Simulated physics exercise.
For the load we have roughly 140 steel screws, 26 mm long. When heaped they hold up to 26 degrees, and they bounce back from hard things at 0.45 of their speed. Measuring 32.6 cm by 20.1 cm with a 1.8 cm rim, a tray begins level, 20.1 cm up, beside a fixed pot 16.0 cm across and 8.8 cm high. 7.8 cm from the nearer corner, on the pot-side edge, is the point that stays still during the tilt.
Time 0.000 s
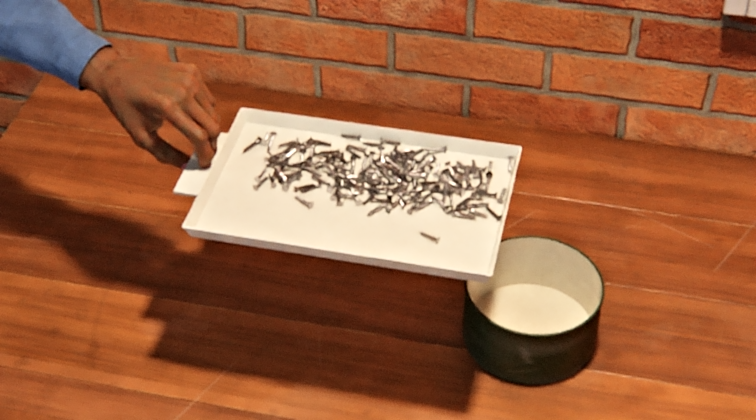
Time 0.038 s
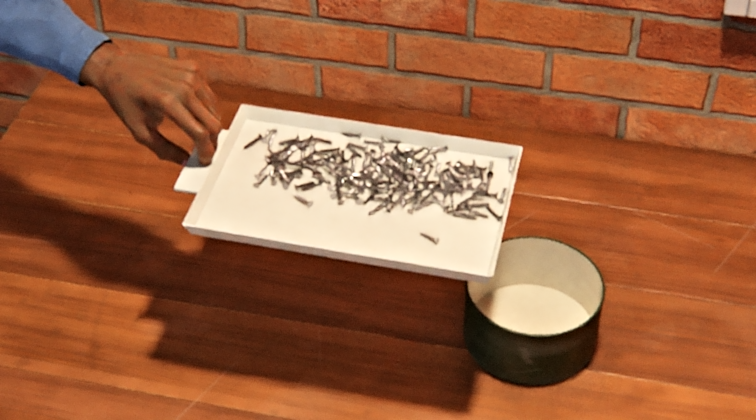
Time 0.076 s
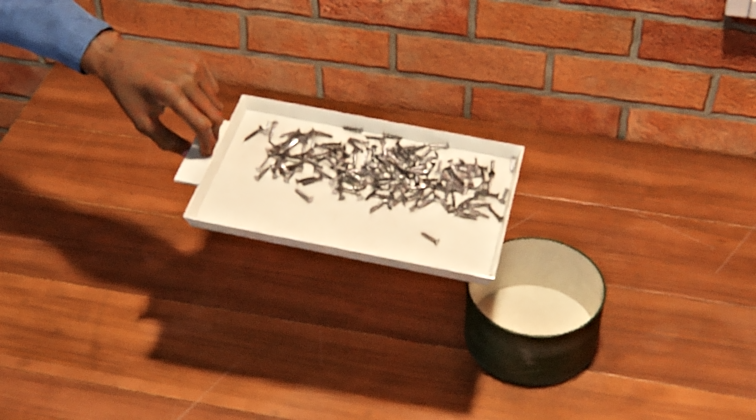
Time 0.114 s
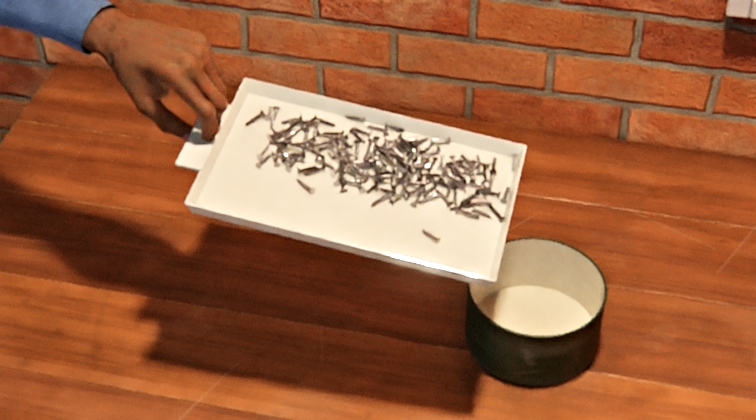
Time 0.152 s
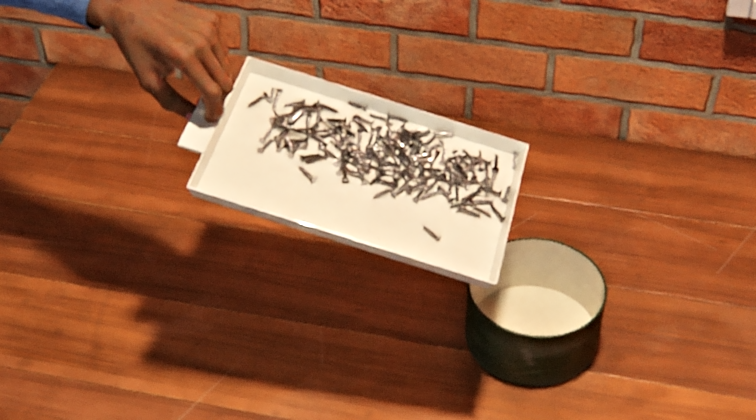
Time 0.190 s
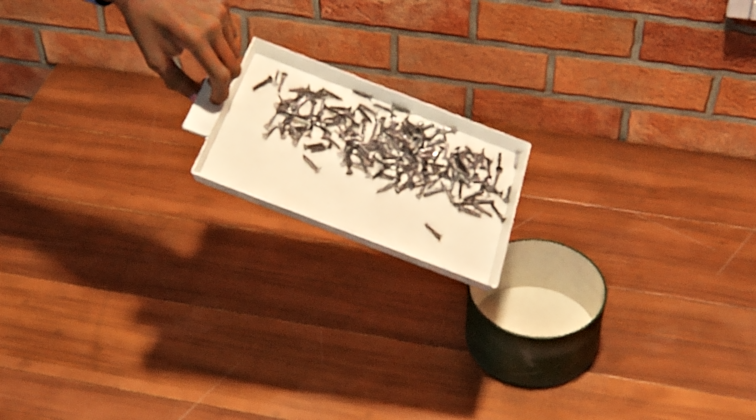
To begin with, a hand holds the left handle of a white tray scattered with small metal screws, level above a wooden table beside a dark round pot. The hand then raises that end, slowly at first and then more steeply, slanting the tray down toward the pot while the screws stay bunched in place.
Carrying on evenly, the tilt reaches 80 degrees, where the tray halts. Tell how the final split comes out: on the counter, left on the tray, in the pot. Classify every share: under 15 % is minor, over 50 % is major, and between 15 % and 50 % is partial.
Counter: Major, tray: Minor, pot: Partial.
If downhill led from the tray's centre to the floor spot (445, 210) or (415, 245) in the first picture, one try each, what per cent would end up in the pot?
About 65 per cent on the first try and 0 per cent on the second.
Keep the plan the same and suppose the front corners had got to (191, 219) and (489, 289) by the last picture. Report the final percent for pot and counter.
Split: Pot = 0, counter = 100.
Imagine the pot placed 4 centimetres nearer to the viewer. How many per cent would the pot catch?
Expect something close to 60 per cent.
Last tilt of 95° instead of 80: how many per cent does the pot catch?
Around 30 per cent, then.
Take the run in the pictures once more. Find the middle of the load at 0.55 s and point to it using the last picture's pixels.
Somewhere about (503, 219) in the last view.
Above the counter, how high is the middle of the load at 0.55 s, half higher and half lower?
Some 24 cm above the counter.
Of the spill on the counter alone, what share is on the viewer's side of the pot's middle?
Roughly 100 per cent.
Then, at 0.41 s, tilt 51 degrees; the tray holds 100 %, the pot 0 %.
After 0.55 s, tilt 71 degrees; the tray holds 95 %, the pot 0 %.
Then, at 0.82 s, tilt 80 degrees; the tray holds 5 %, the pot 20 %.
In the end, at 2.0 s, counter 75 %, tray 0 %, pot 25 %.
